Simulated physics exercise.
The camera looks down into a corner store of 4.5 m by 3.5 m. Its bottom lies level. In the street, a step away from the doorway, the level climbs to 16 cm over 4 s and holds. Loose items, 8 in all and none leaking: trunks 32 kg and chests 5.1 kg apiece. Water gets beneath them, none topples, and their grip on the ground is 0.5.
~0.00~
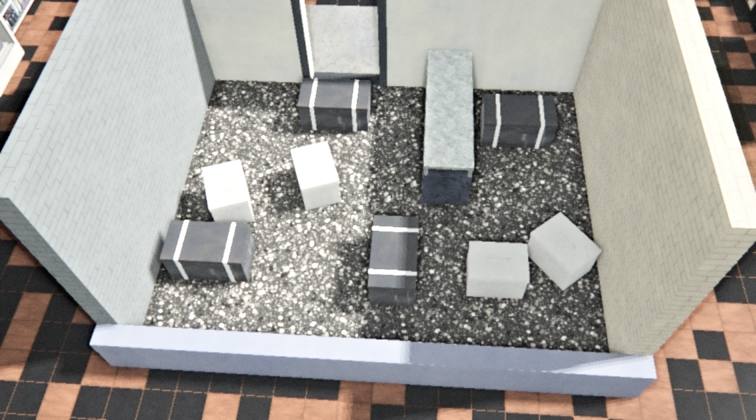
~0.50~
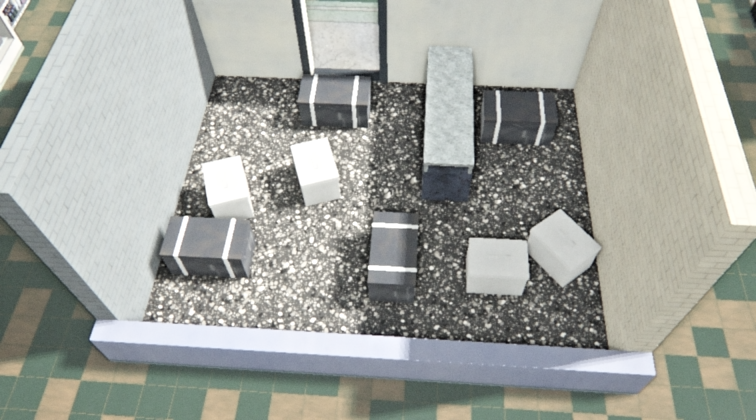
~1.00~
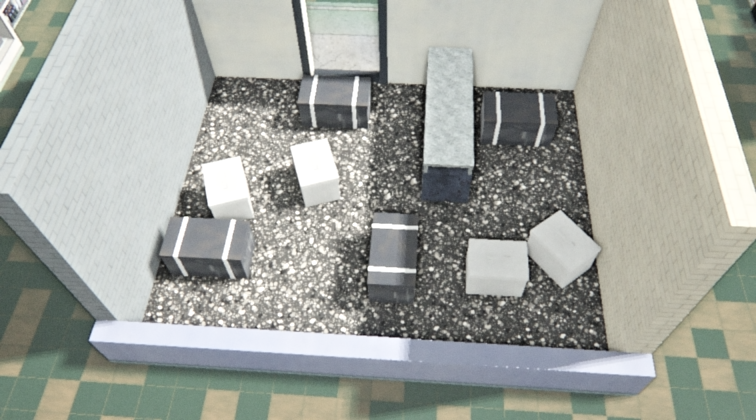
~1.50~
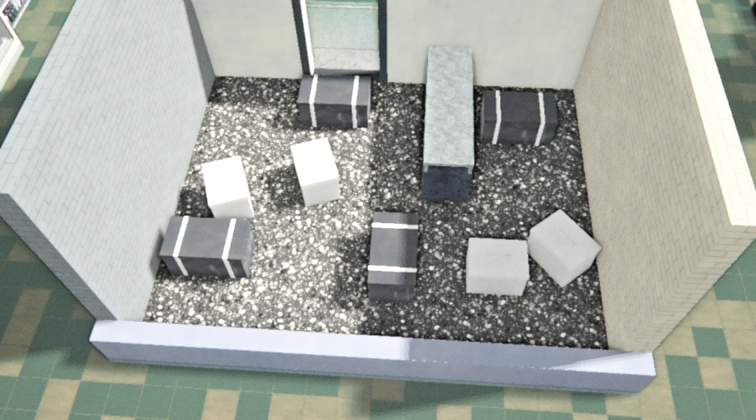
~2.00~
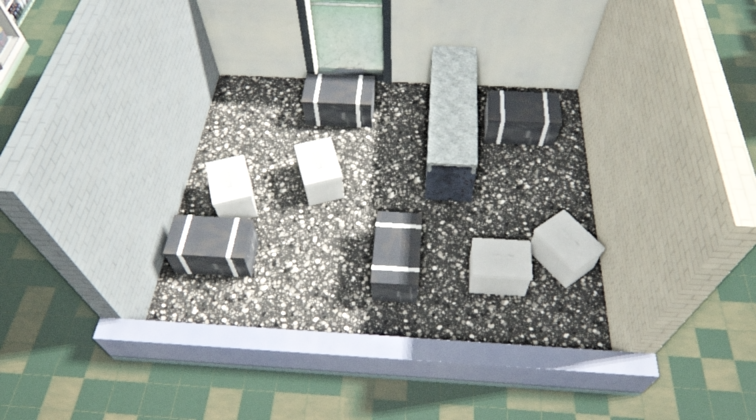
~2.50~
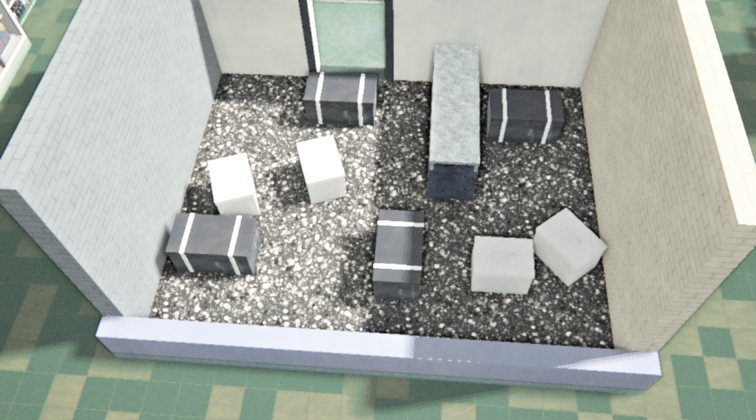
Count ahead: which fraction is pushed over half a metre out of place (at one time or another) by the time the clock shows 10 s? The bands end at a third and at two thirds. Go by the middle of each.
That comes to less than a third.
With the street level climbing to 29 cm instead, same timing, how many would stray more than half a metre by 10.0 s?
Then 7.
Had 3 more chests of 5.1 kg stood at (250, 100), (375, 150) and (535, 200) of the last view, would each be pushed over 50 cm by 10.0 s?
In that order: Over, over, under.
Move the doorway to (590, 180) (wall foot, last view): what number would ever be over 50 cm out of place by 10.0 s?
Then 1.
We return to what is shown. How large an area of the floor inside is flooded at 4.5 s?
Roughly 2.5 m2.
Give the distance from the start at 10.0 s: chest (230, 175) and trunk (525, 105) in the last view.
In that order: 50 cm, 0 cm.
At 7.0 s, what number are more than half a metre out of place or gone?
By then 0.
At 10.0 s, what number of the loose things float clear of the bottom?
2 of them.
After 3.5 s 0 of 8 are over 50 cm from their spots; 0 afloat.
After 4.5 s 0 of 8 are over 50 cm from their spots; 0 afloat.
After 7.0 s 0 of 8 are over 50 cm from their spots; 0 afloat.
After 10.0 s 2 of 8 are over 50 cm from their spots, and 2 have been at some point; 2 afloat.
